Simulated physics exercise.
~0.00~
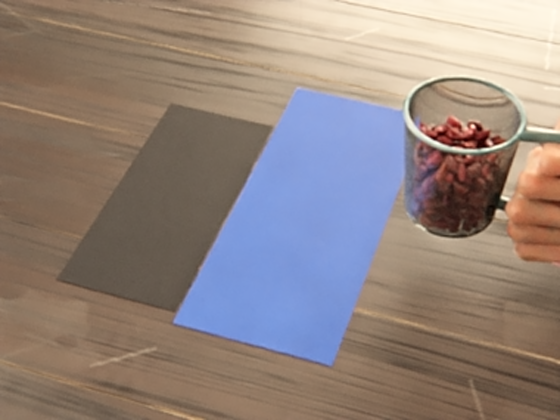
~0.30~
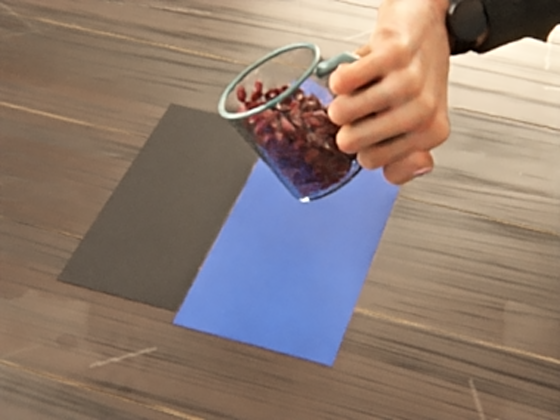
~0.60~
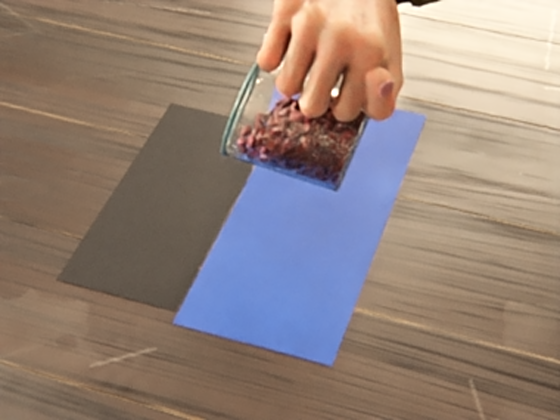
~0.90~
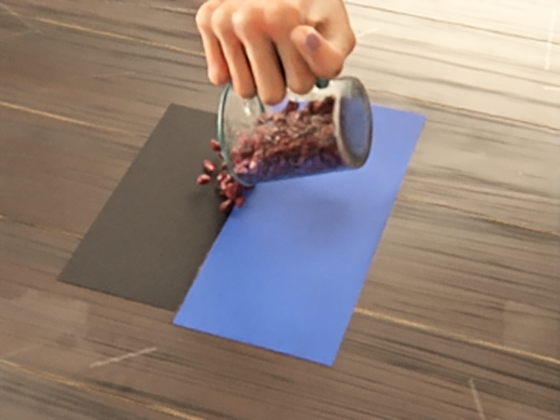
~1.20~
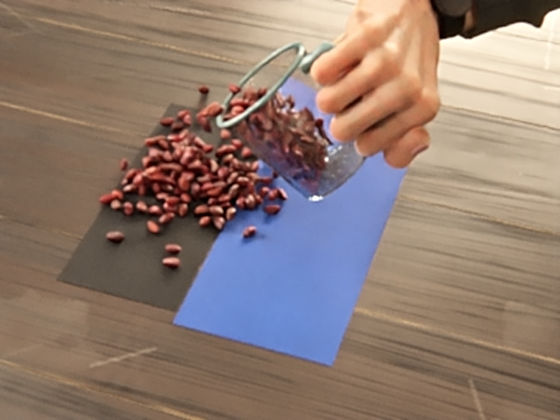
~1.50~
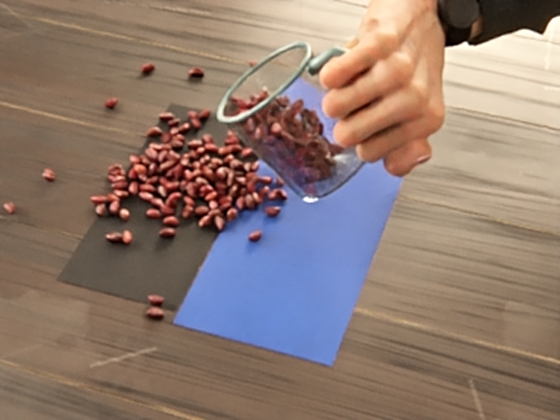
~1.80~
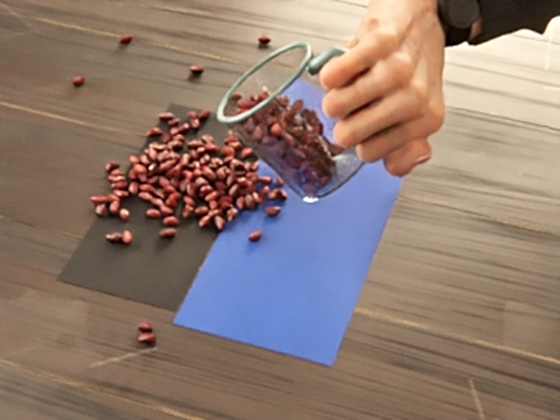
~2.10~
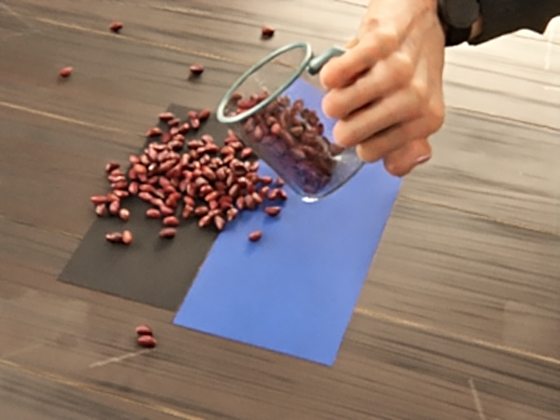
On a wooden table, a hand tips red beans from a cup, mostly onto black.
